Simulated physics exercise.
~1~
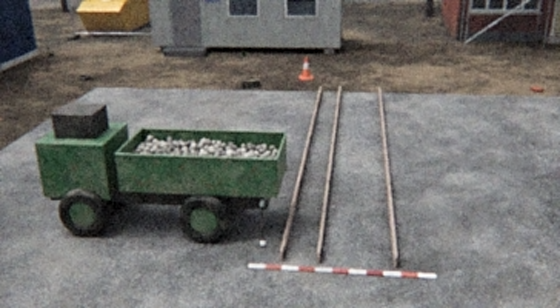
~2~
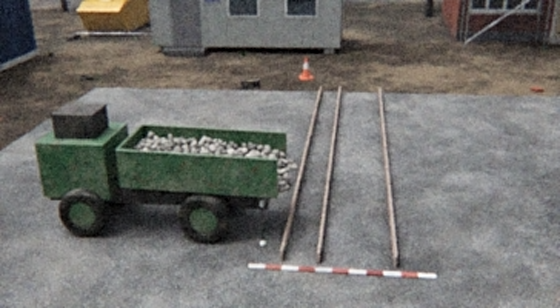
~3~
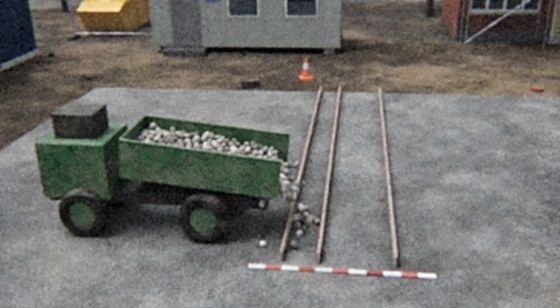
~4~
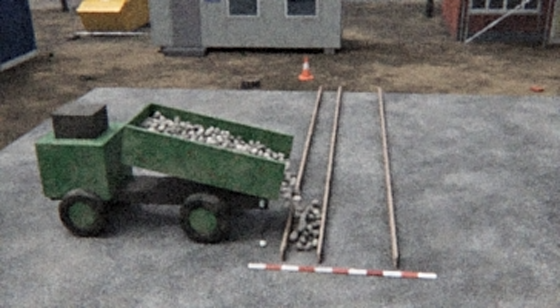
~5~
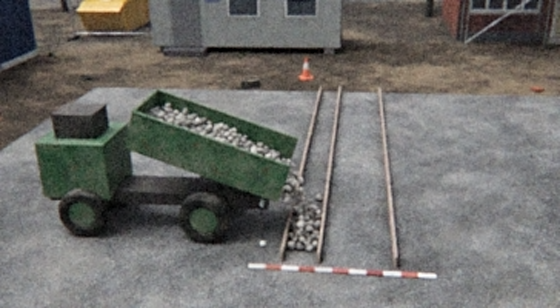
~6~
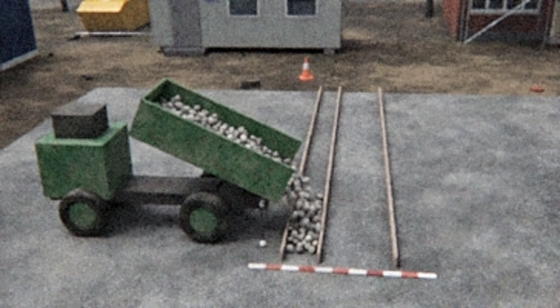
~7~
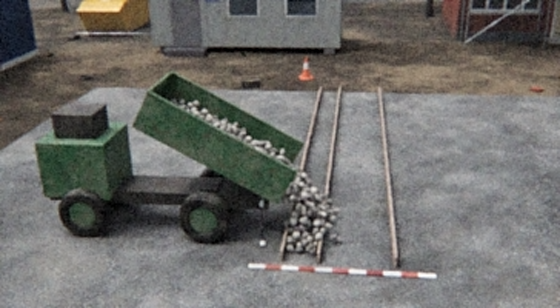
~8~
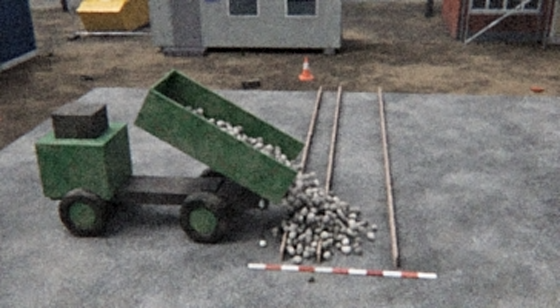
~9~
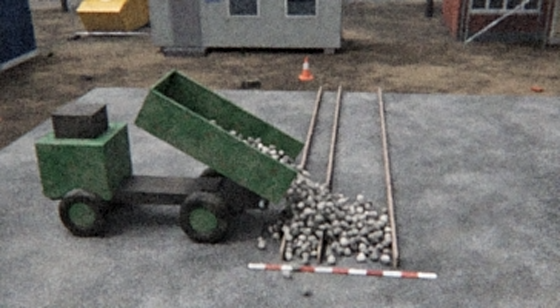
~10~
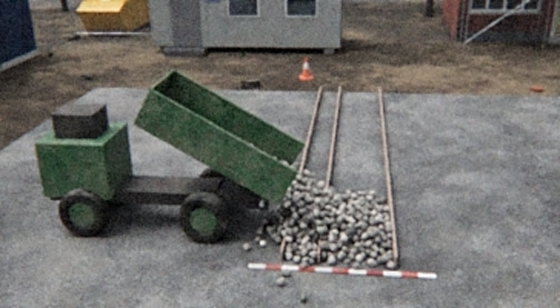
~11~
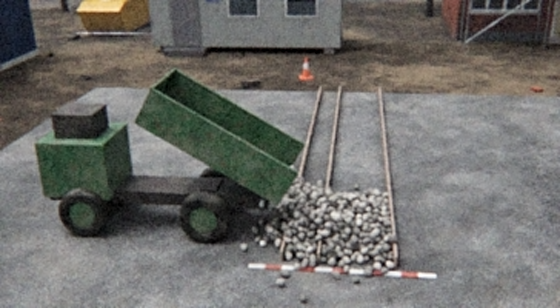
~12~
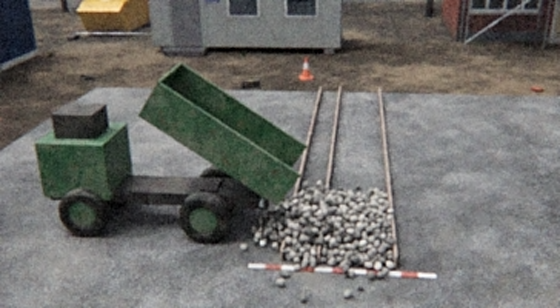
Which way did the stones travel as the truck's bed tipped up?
They moved to the right, sliding out of the low end of the bed and spreading over the rails on the ground.
